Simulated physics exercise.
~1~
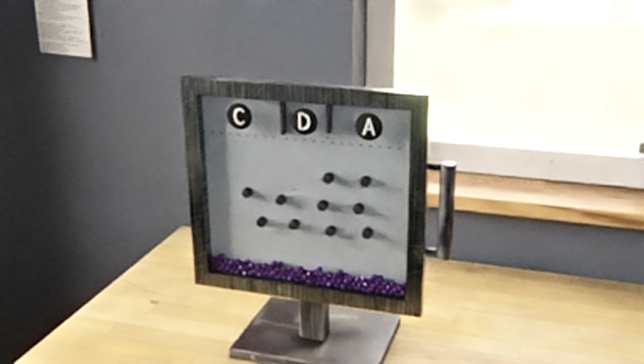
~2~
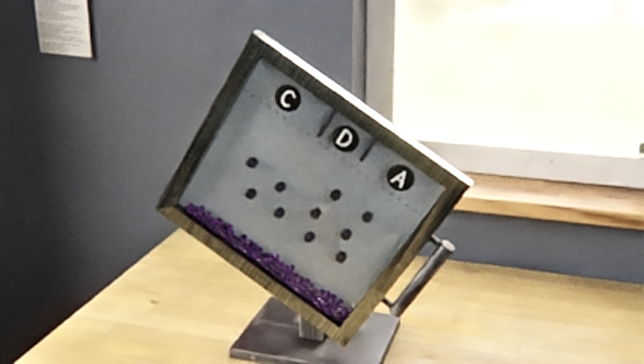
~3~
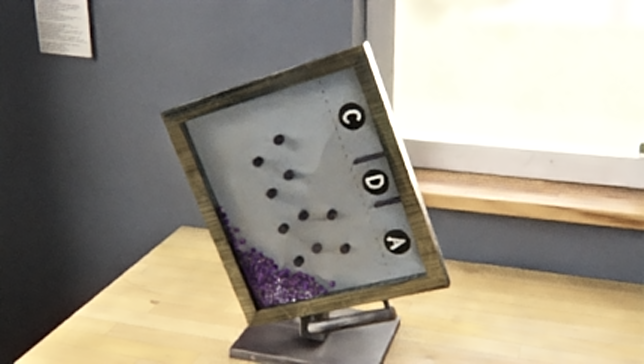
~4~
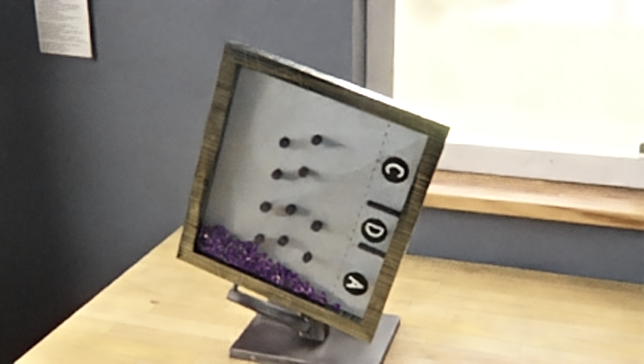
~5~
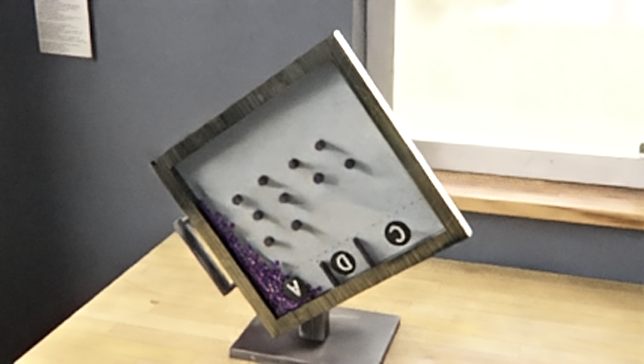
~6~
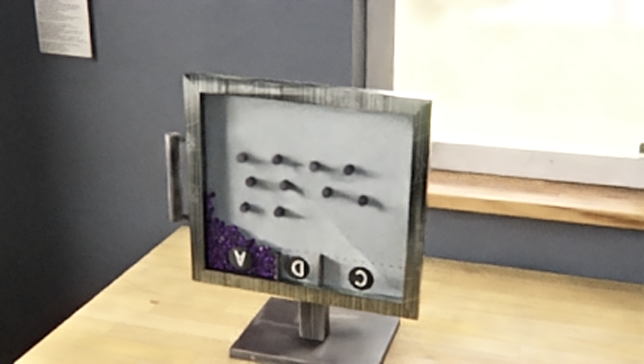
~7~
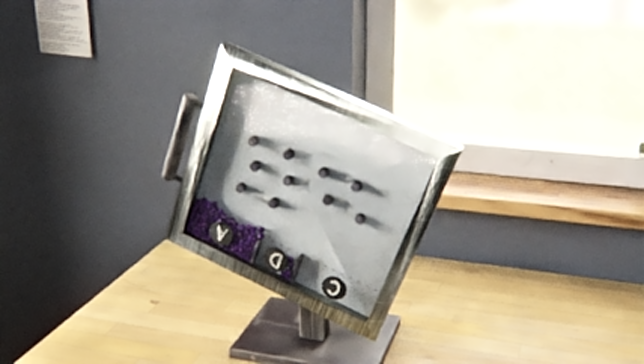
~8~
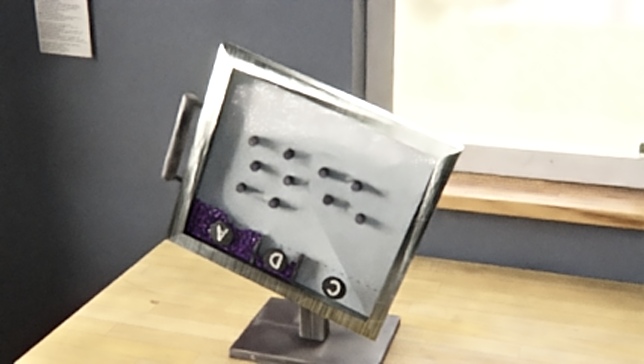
Framed case turning clockwise on its stand past upside down, purple beads sliding into pocket A and some spilling into D.
